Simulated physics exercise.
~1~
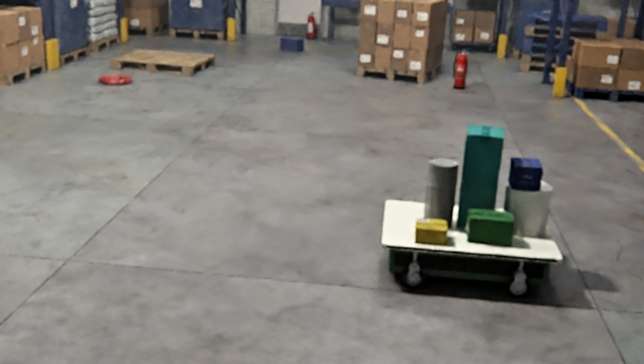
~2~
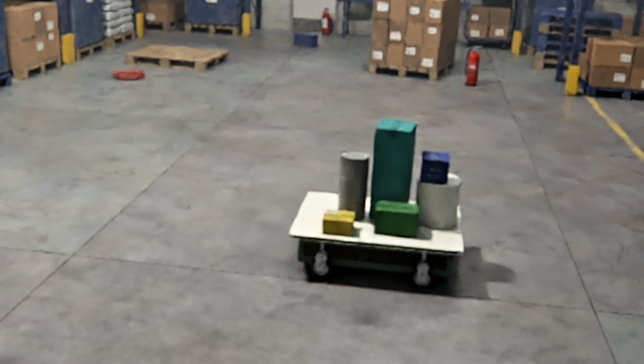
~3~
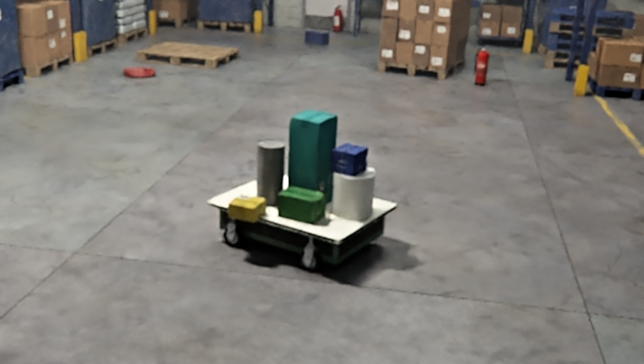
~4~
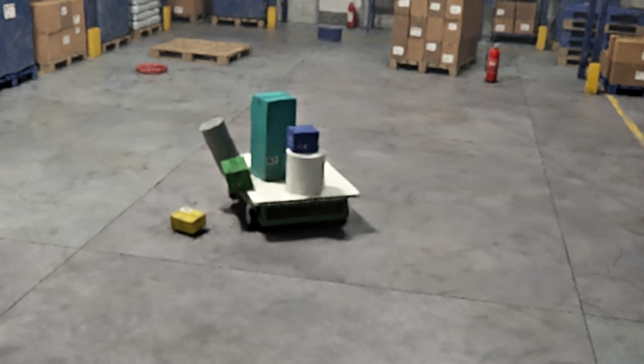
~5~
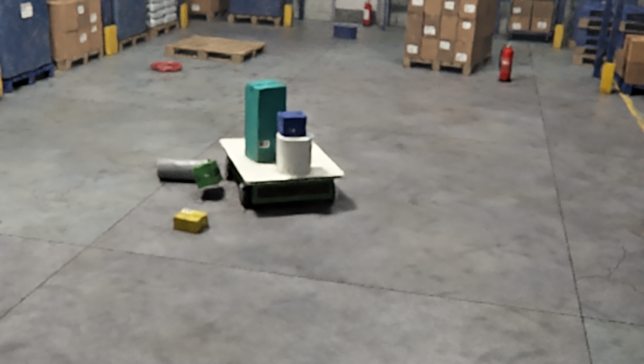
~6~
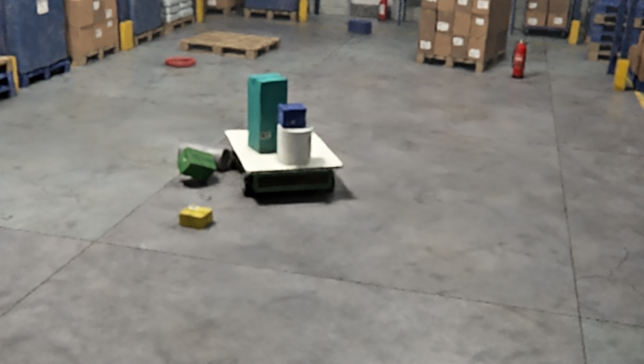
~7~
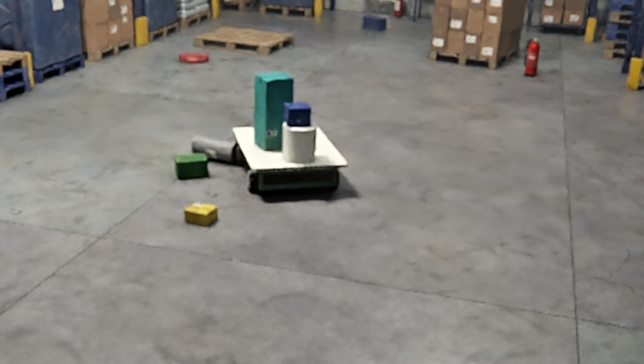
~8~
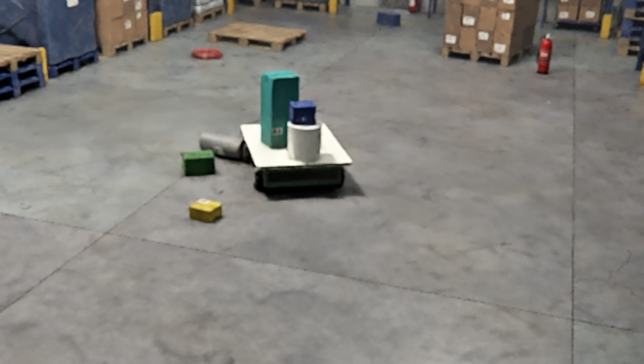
The video shows a cart carrying boxes and cylinders moving left across a warehouse floor and turning away; a yellow parcel, green box and grey canister fall off its left side, and the cart stops with the tall turquoise box, white pail and blue parcel still upright aboard.
